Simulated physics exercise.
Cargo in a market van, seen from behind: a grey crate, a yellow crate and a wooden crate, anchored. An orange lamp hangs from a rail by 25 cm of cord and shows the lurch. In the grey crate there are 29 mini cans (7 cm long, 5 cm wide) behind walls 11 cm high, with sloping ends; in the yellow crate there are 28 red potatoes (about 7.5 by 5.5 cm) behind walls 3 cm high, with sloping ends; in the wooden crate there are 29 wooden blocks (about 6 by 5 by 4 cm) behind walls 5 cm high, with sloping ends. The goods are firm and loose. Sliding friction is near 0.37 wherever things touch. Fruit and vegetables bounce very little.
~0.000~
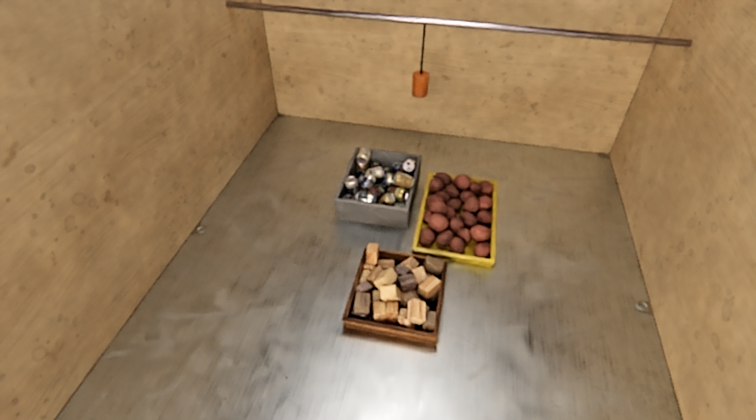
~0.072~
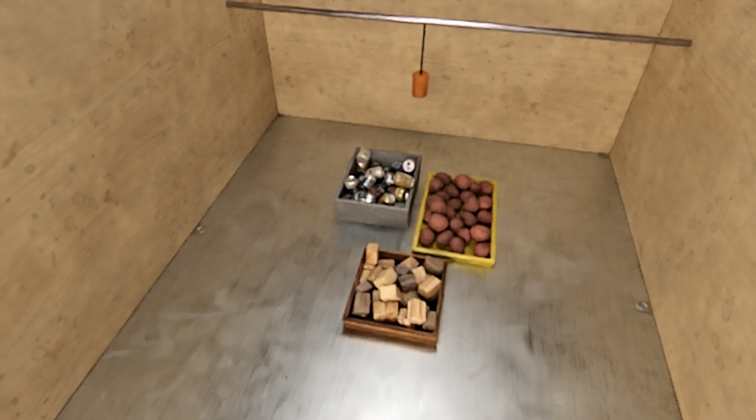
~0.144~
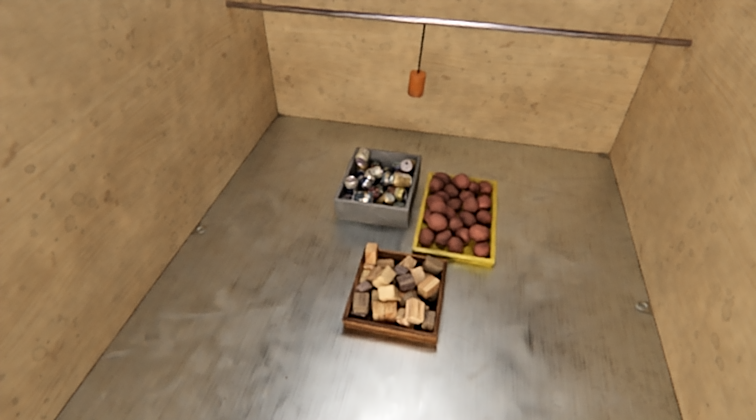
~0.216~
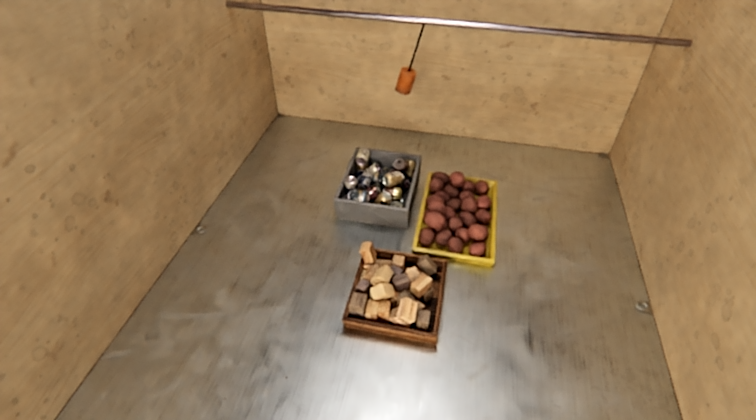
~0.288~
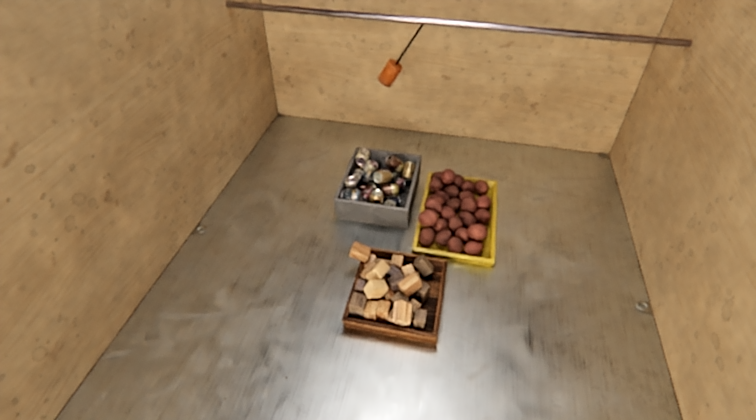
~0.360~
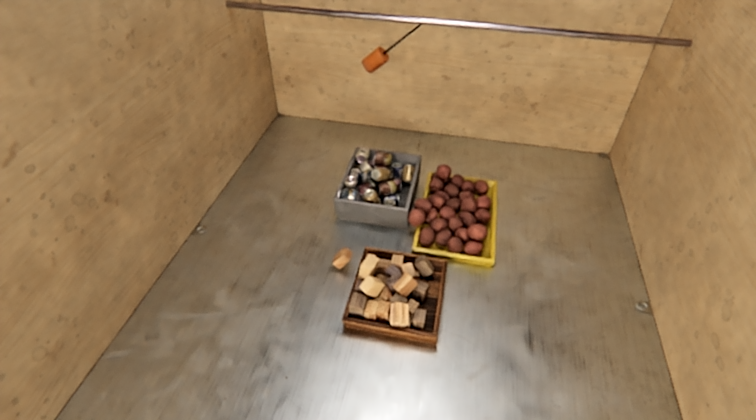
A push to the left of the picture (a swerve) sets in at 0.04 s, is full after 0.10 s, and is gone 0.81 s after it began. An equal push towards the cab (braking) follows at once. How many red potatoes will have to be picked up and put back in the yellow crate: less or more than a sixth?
It sheds over a sixth of them.
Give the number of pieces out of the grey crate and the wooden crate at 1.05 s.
About: Grey crate 1, wooden crate 5.
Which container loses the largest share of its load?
The yellow crate.
After 0.66 s, grey crate 29 in, 0 out, yellow crate 25 in, 3 out and wooden crate 25 in, 4 out.
After 1.05 s, grey crate 28 in, 1 out, yellow crate 25 in, 3 out and wooden crate 24 in, 5 out.
After 1.58 s, grey crate 28 in, 1 out, yellow crate 21 in, 7 out and wooden crate 24 in, 5 out.
Final count (at 2.26 s), grey crate 28 in, 1 out, yellow crate 20 in, 8 out and wooden crate 24 in, 5 out. Asked share, 8 of 28, 29 per cent.
